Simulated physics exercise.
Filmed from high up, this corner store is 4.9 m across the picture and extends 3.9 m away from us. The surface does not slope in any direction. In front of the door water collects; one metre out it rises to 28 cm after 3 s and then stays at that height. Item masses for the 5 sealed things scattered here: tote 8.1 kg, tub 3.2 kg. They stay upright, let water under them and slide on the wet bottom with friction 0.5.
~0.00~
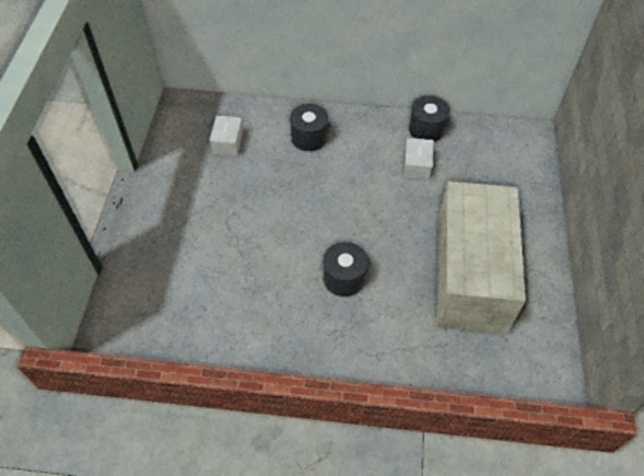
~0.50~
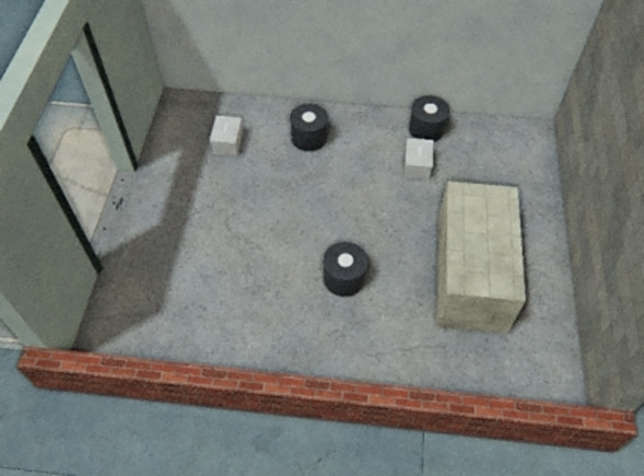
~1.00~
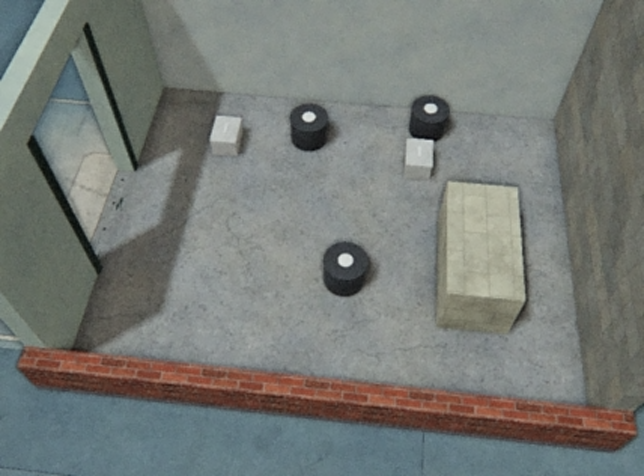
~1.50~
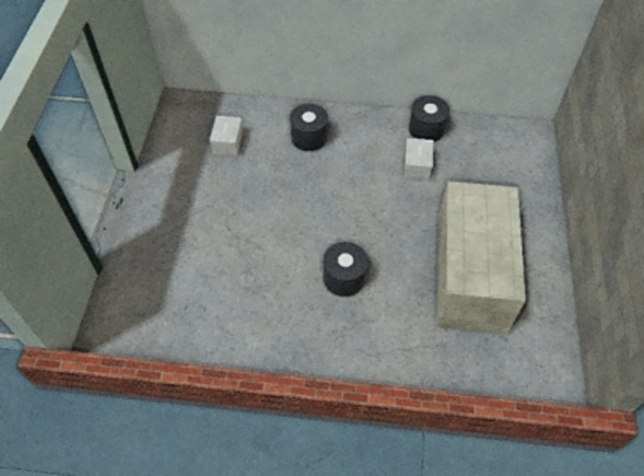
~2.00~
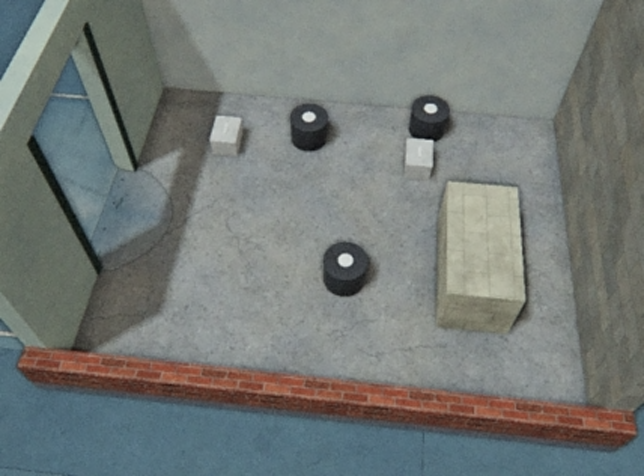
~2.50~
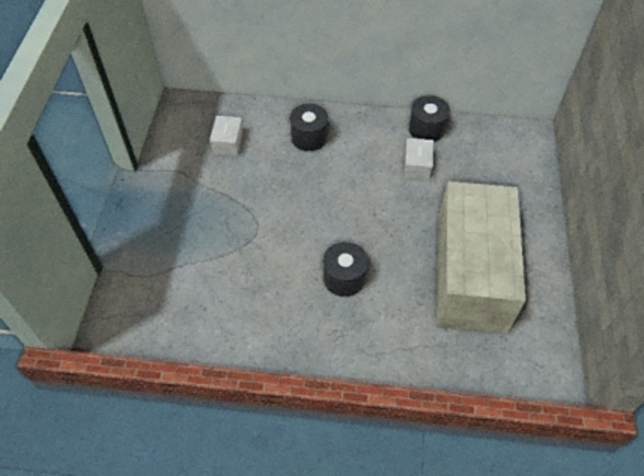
In a corner store seen from high up, water gathers outside the open doorway on the left, then spreads across the floor just inside, while the dark round tubs, pale boxes and large block stay still.
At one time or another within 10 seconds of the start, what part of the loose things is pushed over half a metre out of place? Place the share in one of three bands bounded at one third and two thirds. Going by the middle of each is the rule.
It goes in the band two thirds or more.
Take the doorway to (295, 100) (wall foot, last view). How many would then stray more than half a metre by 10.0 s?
Then 3.
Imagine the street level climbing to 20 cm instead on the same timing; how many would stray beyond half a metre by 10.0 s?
That would make 4 of them.
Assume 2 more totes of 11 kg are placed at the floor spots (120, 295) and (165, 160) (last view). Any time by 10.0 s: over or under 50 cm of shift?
Inside the limit, then inside the limit.
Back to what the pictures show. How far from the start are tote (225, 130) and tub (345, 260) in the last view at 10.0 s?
One is off by 50 cm, the other by 200 cm, in the order asked.
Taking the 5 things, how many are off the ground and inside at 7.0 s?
Total: 4.
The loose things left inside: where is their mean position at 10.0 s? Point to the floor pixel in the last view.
Mean position approx. (449, 206).
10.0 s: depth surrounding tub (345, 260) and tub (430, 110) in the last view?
Around 18 cm and 15 cm.
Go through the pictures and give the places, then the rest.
In the first frame, a tote at (226, 129), on the bottom; a tote at (420, 152), on the bottom; water covers 0.0 m2; 0 of 5 have shifted.
In the second frame, a tote at (226, 129), on the bottom; a tote at (420, 152) rests on the ground; 0.0 m2 under water; 0 of 5 have shifted.
In the third frame, a tote at (226, 129), on the bottom; a tote at (420, 152), on the bottom; 0.0 m2 under water; 0 of 5 have shifted.
In the fourth frame, a tote at (226, 129) rests on the ground; a tote at (420, 152) rests on the ground; 0.0 m2 under water; 0 of 5 have shifted.
In the fifth frame, a tote at (226, 129), on the bottom; a tote at (420, 152) rests on the ground; 0.6 m2 under water; 0 of 5 have shifted.
In the sixth frame, a tote at (226, 129) rests on the ground; a tote at (420, 152), on the bottom; 1.5 m2 under water; 0 of 5 have shifted.
After 3.5 s 0 of 5 are over 50 cm from their spots; 0 afloat.
After 4.5 s 2 of 5 are over 50 cm from their spots; 1 afloat.
After 7.0 s 4 of 5 are over 50 cm from their spots; 4 afloat.
After 10.0 s 4 of 5 are over 50 cm from their spots, and 4 have been at some point; 5 afloat.
